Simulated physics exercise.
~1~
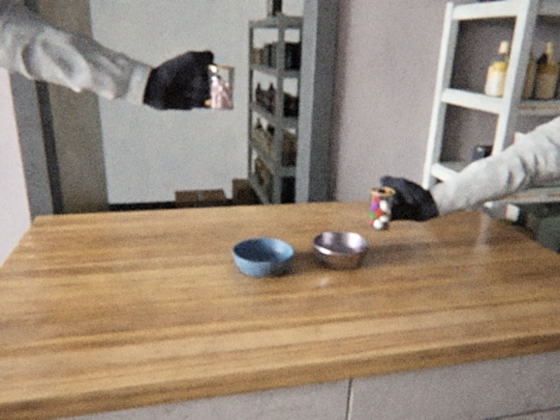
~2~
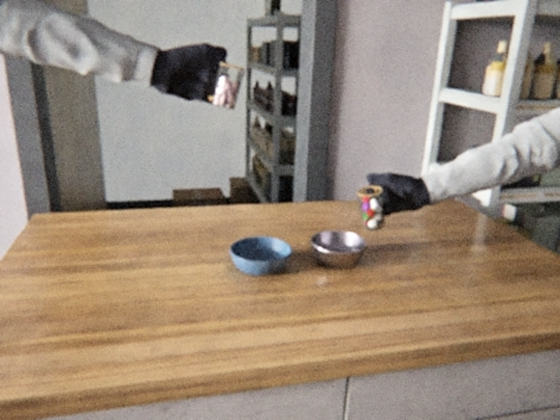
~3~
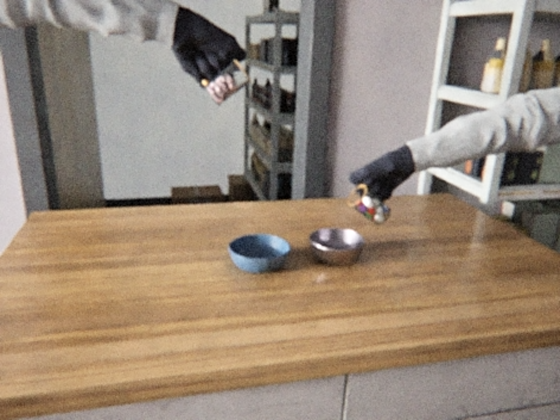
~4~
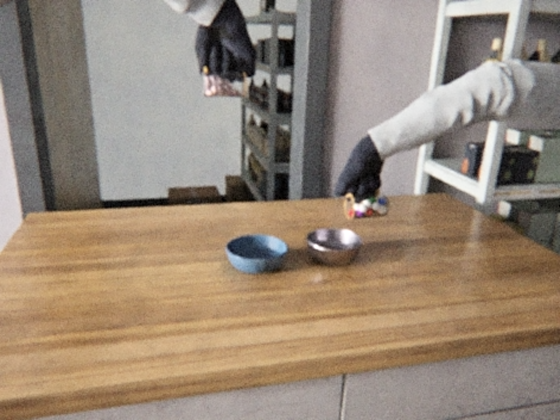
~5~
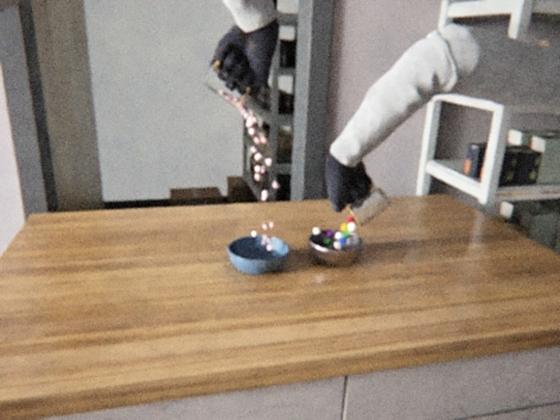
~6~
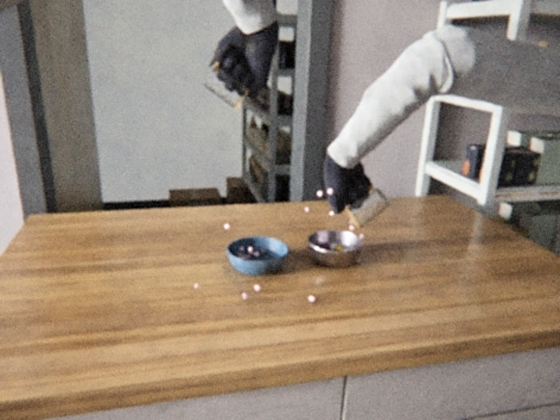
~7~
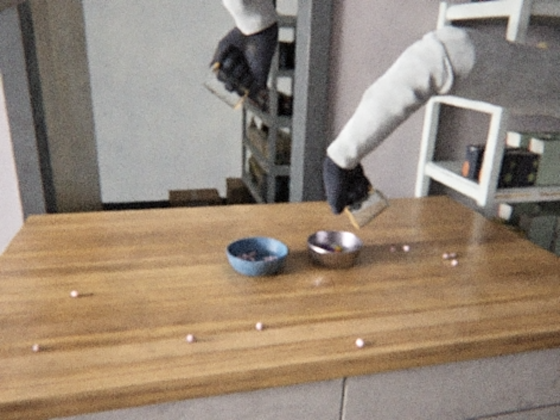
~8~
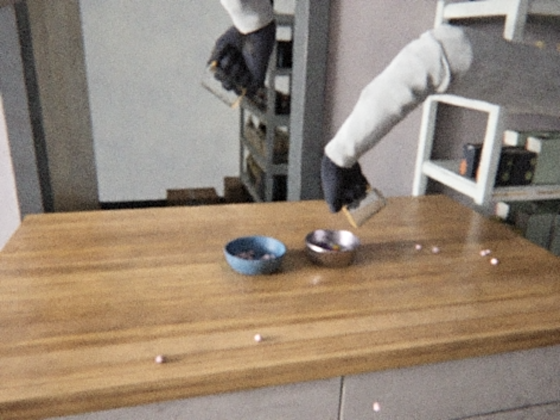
Two black-gloved hands in pale sleeves hold small cups of little beads above a wooden counter, the left one high over a blue dish and the right one low over a metallic dish. Both hands tilt their cups steadily until they turn over. From the left, pinkish beads fall in a long stream, while the colourful pieces on the right drop straight into their dish. Some pinkish beads bounce out of the blue dish and scatter across the counter. At the end, most rest in the blue dish, others lie outside it, and the right dish keeps everything.
